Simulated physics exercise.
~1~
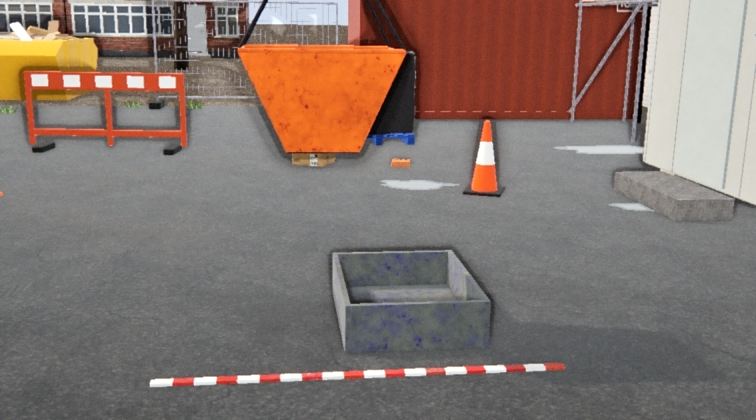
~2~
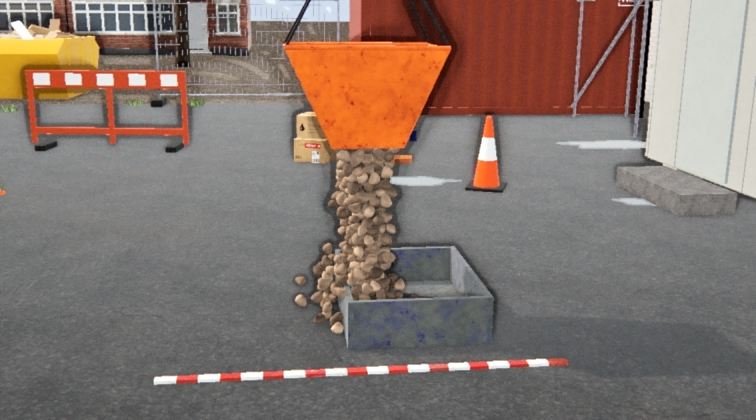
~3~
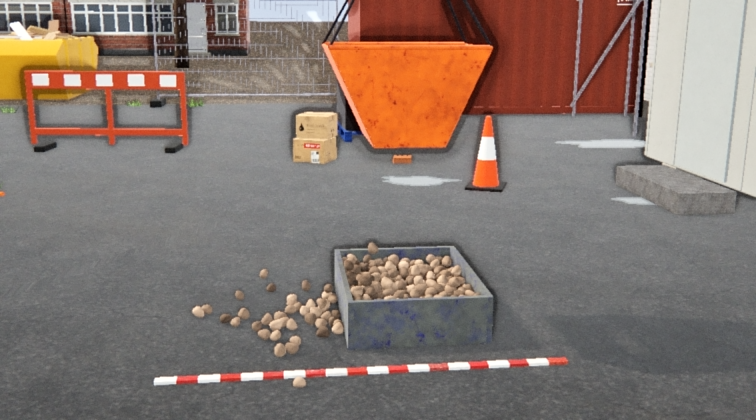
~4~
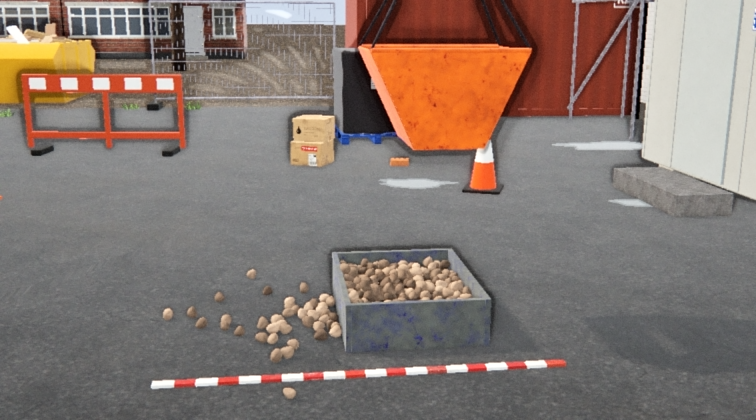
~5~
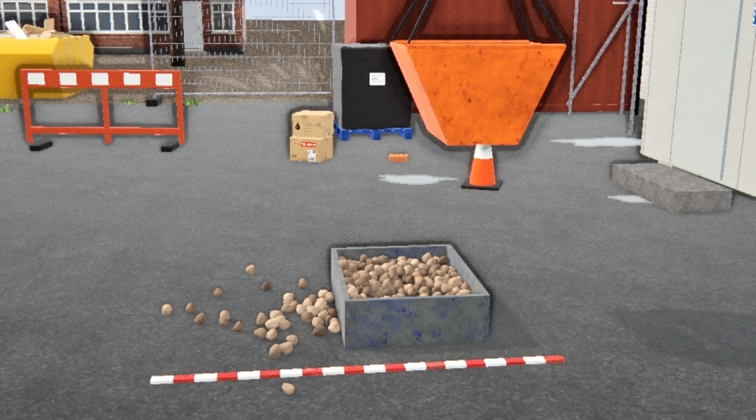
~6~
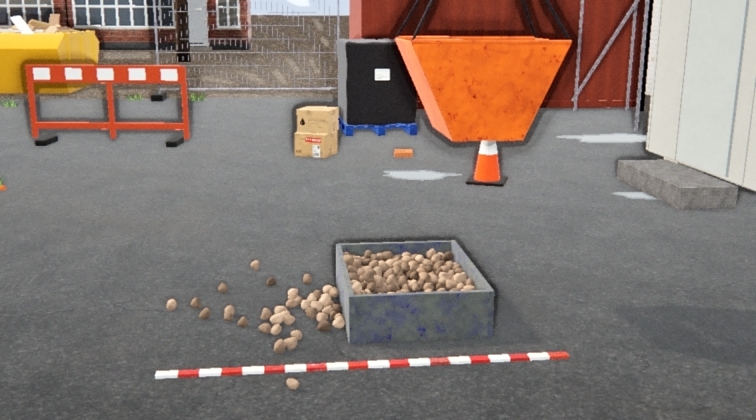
An orange hopper hangs over a grey asphalt yard, seen from the front at standing height by a slightly swaying camera, with a low grey open bin and a red and white striped pole below it. A red and white barrier stands at left, an orange cone at right, and a red container behind. Moving right, the hopper pours a thick column of brown stones onto the bin's left edge. Most land inside, while some spill onto the ground at left. The emptied hopper travels on and stops above the cone, leaving the bin well filled and a small scatter beside it.
